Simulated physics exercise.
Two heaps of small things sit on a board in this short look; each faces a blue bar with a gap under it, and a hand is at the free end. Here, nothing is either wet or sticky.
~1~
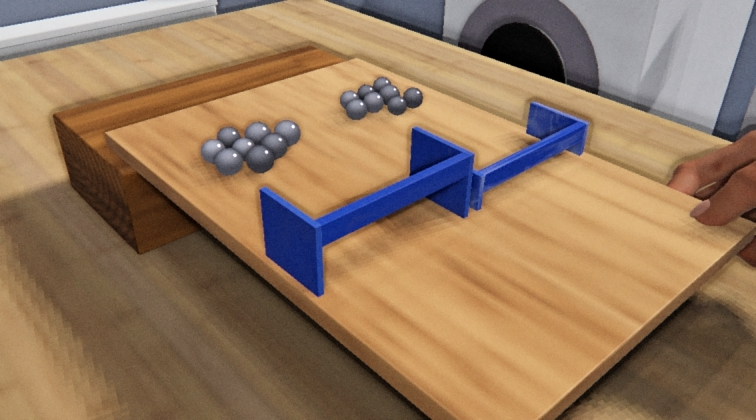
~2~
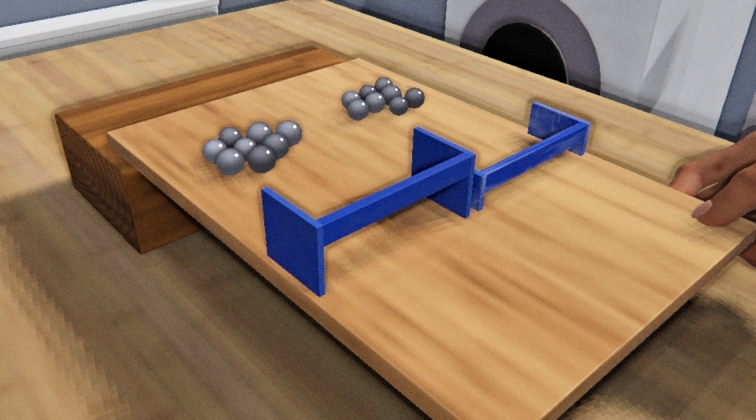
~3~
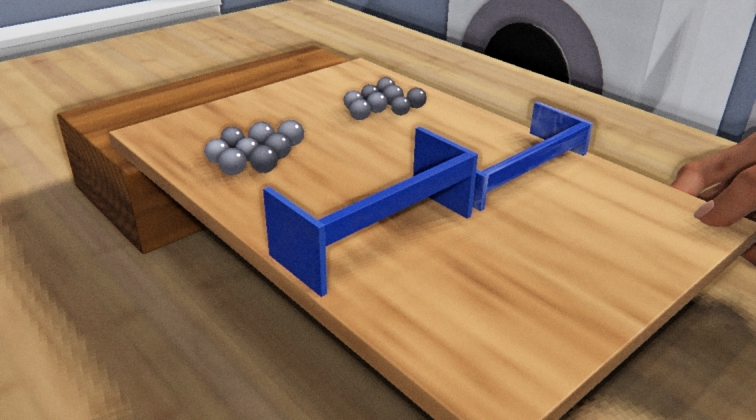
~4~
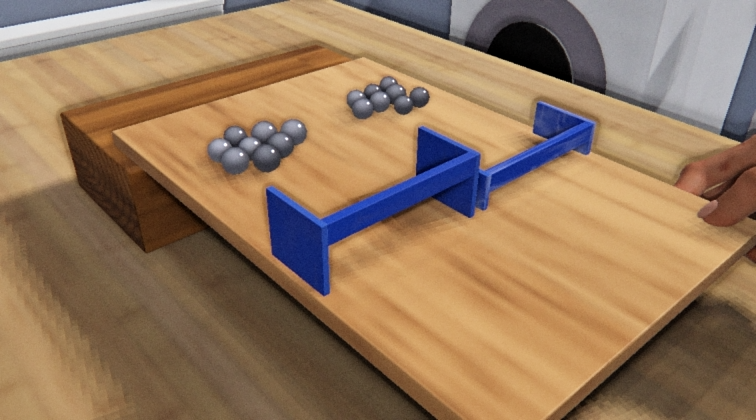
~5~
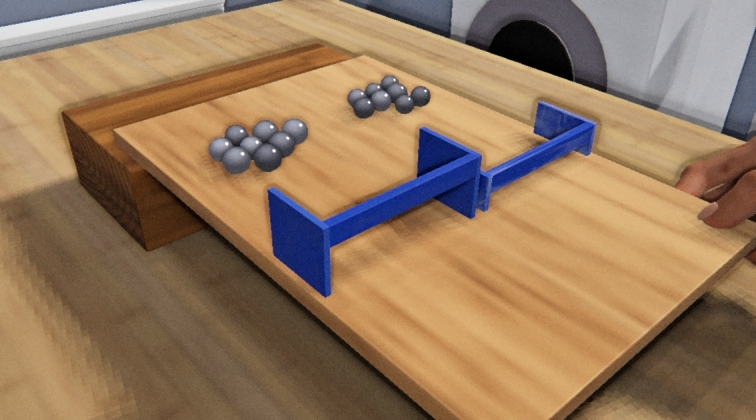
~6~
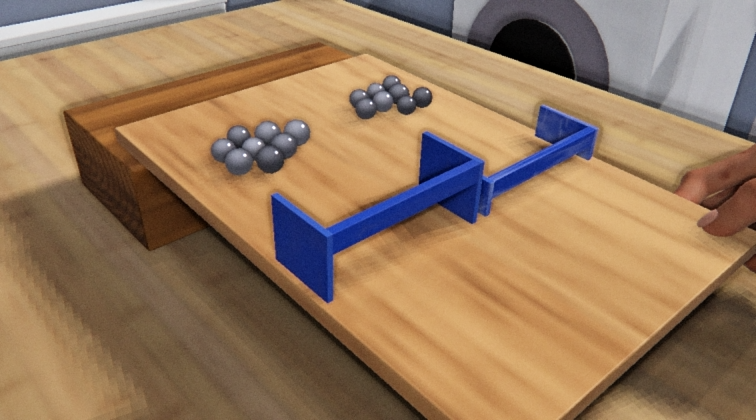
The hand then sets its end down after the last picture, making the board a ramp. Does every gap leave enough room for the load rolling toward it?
At the end, looks like the nearer handful has enough room. Looks like the farther handful is too bulky.
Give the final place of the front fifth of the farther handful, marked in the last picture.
Near (523, 211).
Then, 0.44 s on from there, board sloping at 9°; nearer handful on its way down; farther handful on its way down.
Then, 0.82 s on from there, board resting at 13°; nearer handful the whole lot past its gate; farther handful has reached its gate.
In the end, board resting at 13°; nearer handful the whole lot past its gate; farther handful gathered behind its gate.
